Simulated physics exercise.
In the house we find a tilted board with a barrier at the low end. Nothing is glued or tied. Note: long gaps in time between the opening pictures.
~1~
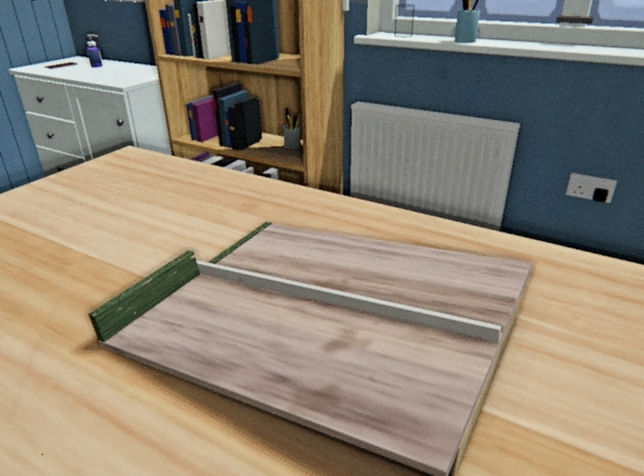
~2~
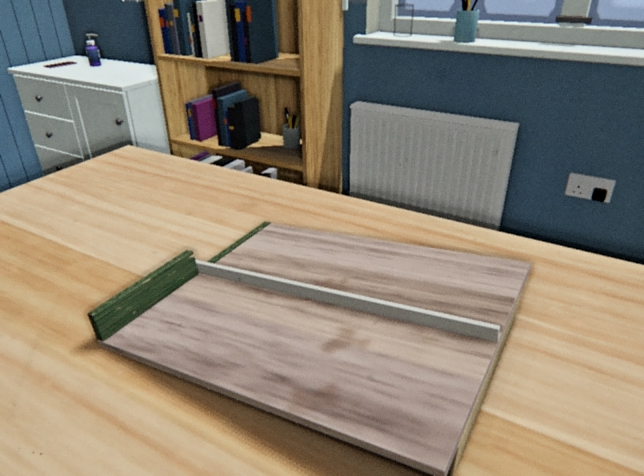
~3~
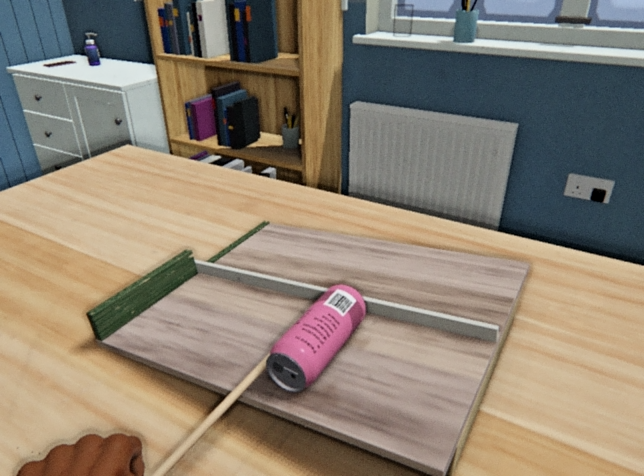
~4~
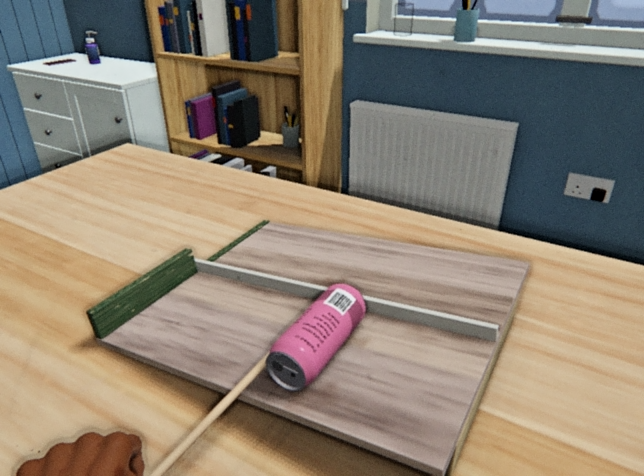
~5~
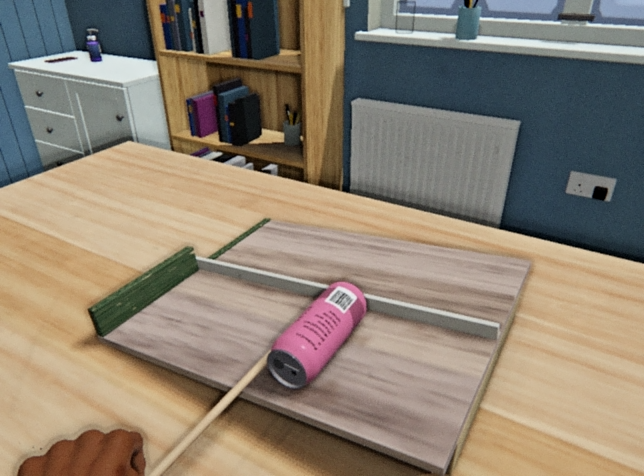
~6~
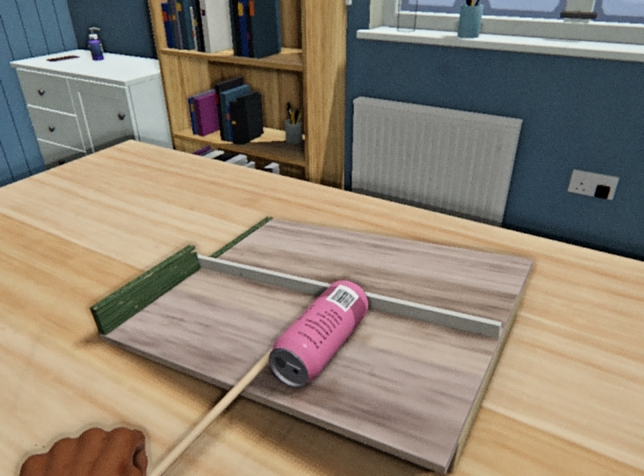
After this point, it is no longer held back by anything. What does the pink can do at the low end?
The pink can comes to rest.
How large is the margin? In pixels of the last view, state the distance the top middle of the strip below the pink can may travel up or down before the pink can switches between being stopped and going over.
Down, by 20 pixels.
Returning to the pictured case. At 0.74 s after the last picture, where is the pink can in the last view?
Its centre should be near (208, 298).
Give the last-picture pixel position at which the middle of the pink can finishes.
It ends up close to (167, 286).
Then, 0.42 s after the last picture, pink can rolling on the board near (285, 319).
Then, 0.74 s after the last picture, pink can rolling on the board near (208, 298).
At rest, the pink can is held by the strip, near (166, 286).
